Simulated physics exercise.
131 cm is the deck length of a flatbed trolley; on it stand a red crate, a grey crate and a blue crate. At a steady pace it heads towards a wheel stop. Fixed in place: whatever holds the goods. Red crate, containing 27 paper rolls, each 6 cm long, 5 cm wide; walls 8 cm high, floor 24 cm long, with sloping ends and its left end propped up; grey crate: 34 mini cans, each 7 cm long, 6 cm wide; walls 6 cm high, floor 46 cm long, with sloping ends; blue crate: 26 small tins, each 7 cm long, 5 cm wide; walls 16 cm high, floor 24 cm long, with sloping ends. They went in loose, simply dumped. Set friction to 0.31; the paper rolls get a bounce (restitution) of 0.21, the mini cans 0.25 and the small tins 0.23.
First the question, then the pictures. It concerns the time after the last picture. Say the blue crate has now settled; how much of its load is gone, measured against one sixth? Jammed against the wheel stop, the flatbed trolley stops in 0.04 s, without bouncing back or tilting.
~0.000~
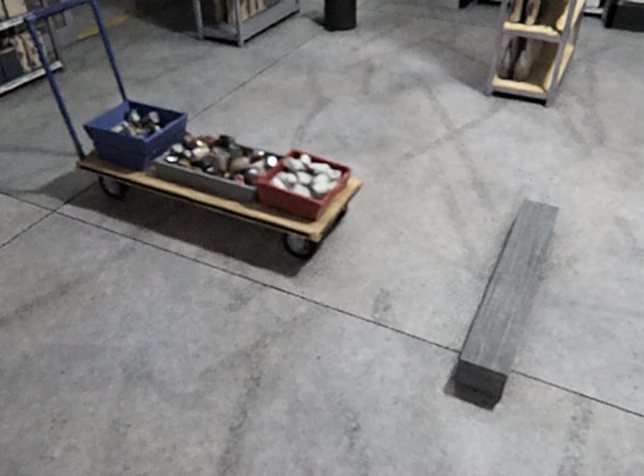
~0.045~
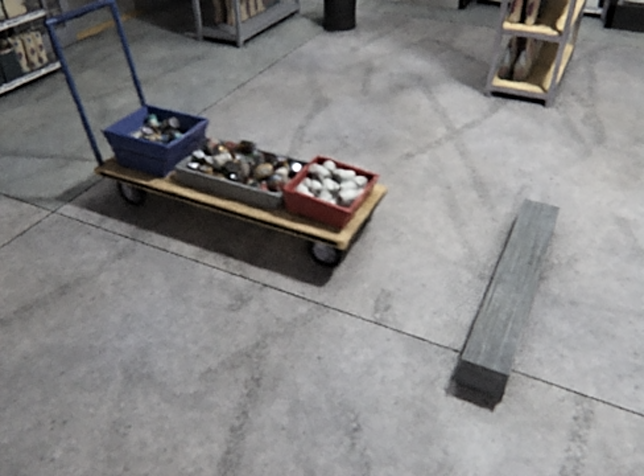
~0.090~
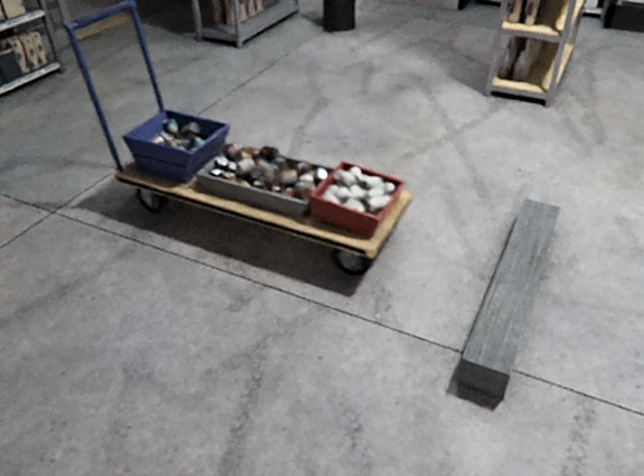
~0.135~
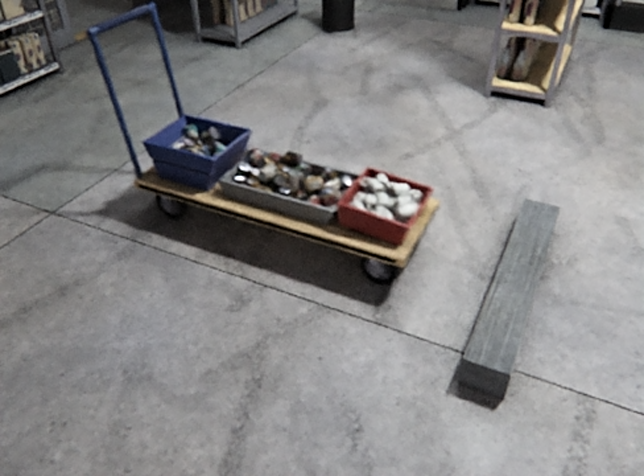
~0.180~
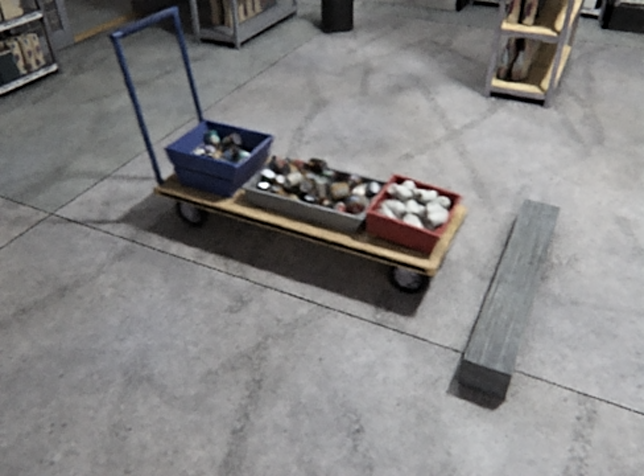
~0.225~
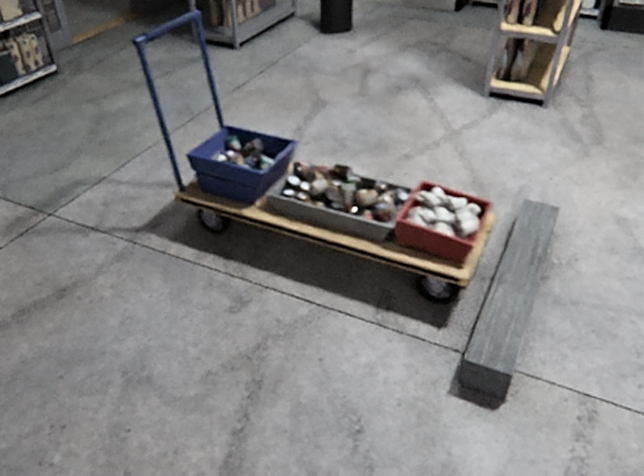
The lost share is smaller than a sixth.
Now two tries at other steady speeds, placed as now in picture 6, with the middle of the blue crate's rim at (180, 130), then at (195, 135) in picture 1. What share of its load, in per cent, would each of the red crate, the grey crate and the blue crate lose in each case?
Per cent lost, first try then second - red crate: 0, 0; grey crate: 10, 0; blue crate: 0, 0.
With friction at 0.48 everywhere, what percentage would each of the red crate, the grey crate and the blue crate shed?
You'd see red crate shed 30 percent, grey crate shed 30 percent, and blue crate shed 0 percent.
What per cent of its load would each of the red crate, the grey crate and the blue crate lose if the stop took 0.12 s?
In that case red crate 10, grey crate 10, blue crate 0 per cent.
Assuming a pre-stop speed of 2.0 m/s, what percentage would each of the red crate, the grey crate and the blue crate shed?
Then red crate 10, grey crate 10, blue crate 0 per cent.
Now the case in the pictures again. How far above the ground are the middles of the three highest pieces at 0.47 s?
Mean height: Some 52 cm.
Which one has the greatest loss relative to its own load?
It is the grey crate.
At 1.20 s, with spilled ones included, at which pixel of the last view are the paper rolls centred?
At about (481, 232) in pixels.
After 0.25 s, the wheels strike.
After 0.35 s, 2 of 27 out of the red crate, 2 of 34 out of the grey crate and 0 of 26 out of the blue crate.
After 0.47 s, 4 of 27 out of the red crate, 6 of 34 out of the grey crate and 1 of 26 out of the blue crate.
After 0.70 s, 6 of 27 out of the red crate, 10 of 34 out of the grey crate and 1 of 26 out of the blue crate.
Final count (at 1.20 s), 6 of 27 out of the red crate, 11 of 34 out of the grey crate and 1 of 26 out of the blue crate. Asked share, 1 of 26, 4 per cent.
